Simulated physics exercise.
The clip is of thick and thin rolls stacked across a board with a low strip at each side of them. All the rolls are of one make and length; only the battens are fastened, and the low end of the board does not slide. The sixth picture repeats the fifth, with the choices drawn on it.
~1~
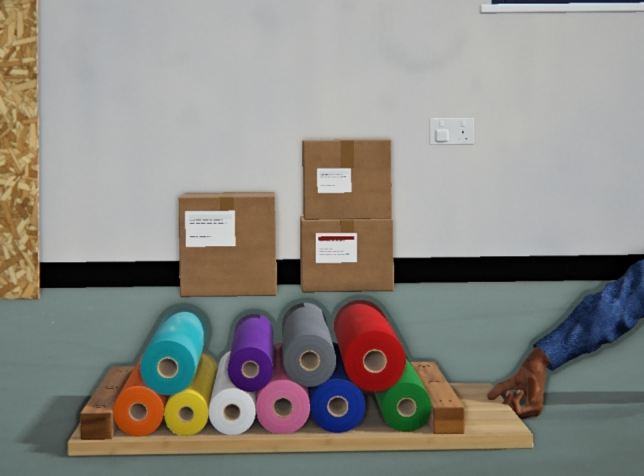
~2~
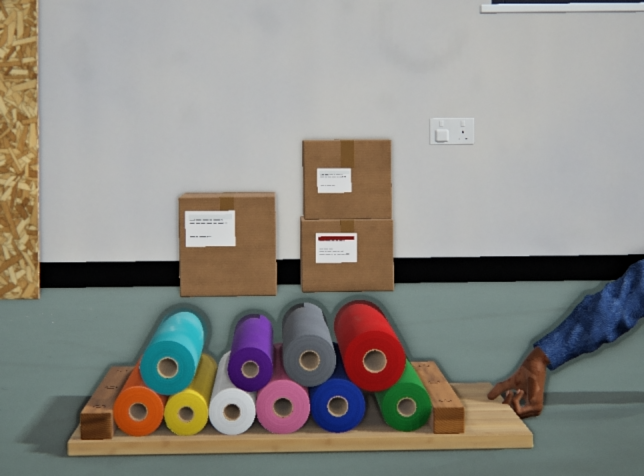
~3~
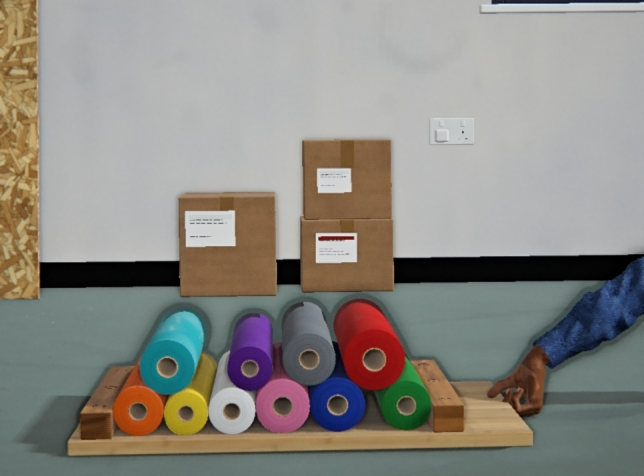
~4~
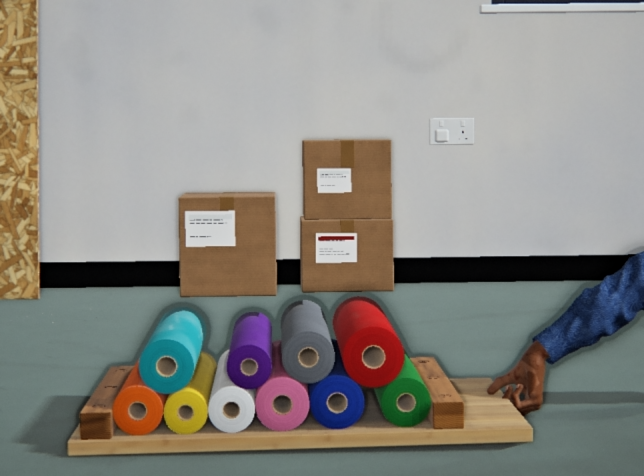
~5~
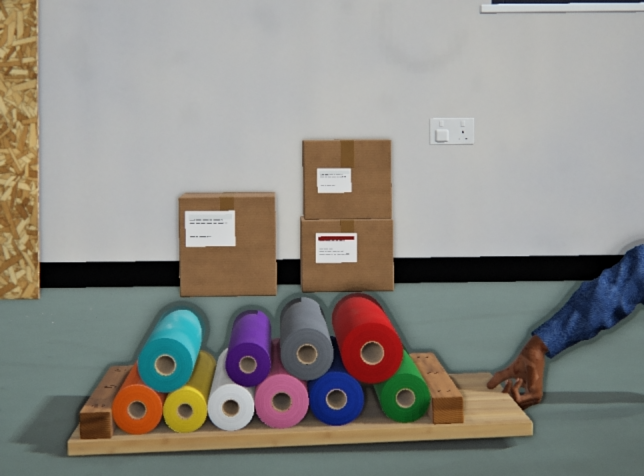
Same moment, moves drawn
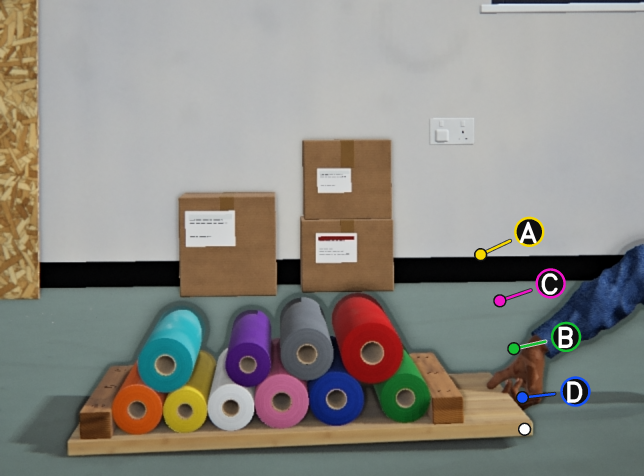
Hand slowly raising the right end of a wooden board slightly, colourful rolls staying stacked on it between two wooden strips.
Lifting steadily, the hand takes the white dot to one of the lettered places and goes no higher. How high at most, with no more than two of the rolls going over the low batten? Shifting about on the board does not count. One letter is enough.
The answer is mark A.
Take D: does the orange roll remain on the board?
The orange roll: Yes.
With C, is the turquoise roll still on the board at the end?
The turquoise roll: Yes.
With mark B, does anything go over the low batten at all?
At B: No.
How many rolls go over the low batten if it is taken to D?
It comes to none.
On the marked copy, A at (480, 255); B at (514, 349); C at (500, 301); D at (522, 398); the white dot at (525, 429).
Following A. Soon after the start, board at 15°.
Later, board at 24°.
In the end, board at 24°, none over the low batten.
As for the rest, B none over the low batten; C none over the low batten; D none over the low batten.
